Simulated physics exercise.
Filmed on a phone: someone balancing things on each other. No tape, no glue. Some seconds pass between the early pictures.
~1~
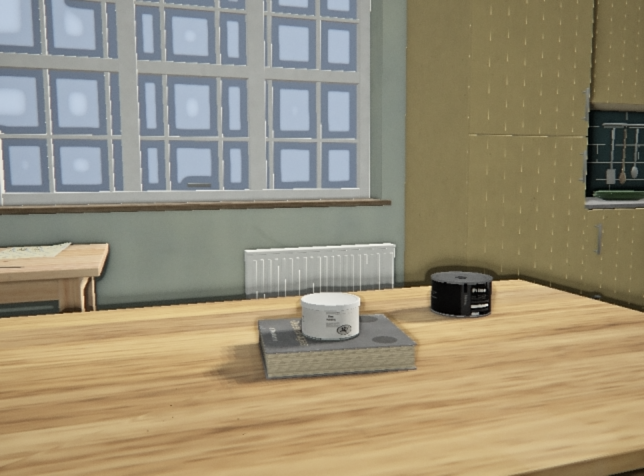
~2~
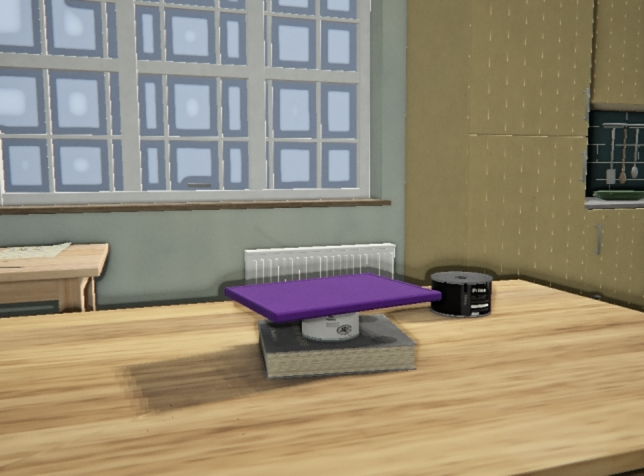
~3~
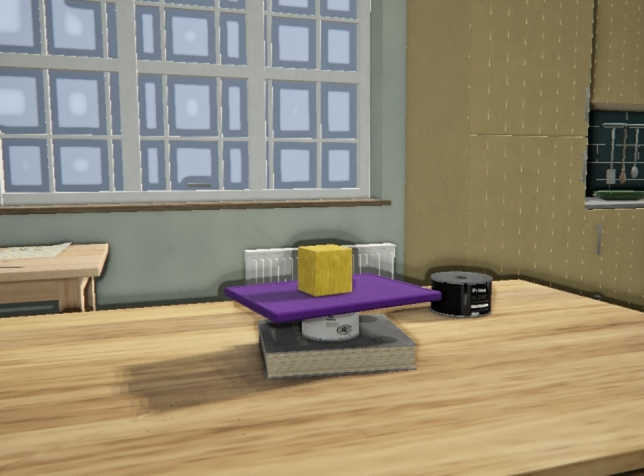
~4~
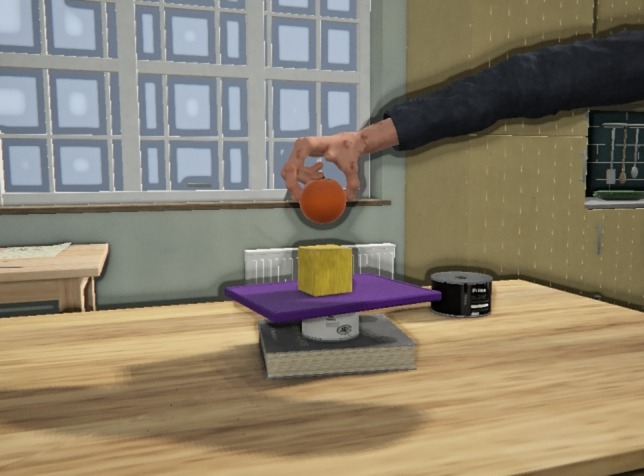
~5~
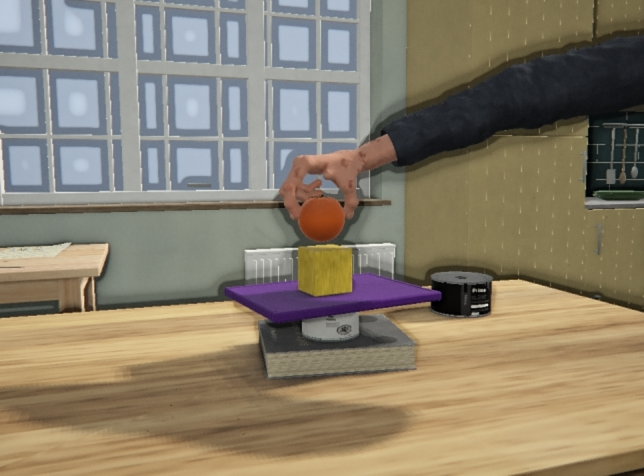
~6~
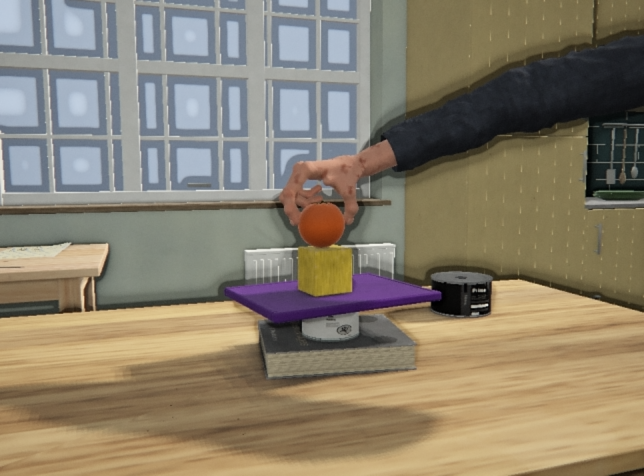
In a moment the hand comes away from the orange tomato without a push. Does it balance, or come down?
Outcome: The pile holds.
Then, 0.50 s after the last picture, nothing has stirred.
Then, 1.40 s after the last picture, orange tomato resting near (321, 225).
At rest, all 6 in place. Seen from the same camera at the end, orange tomato near (321, 225). The pile keeps its balance.
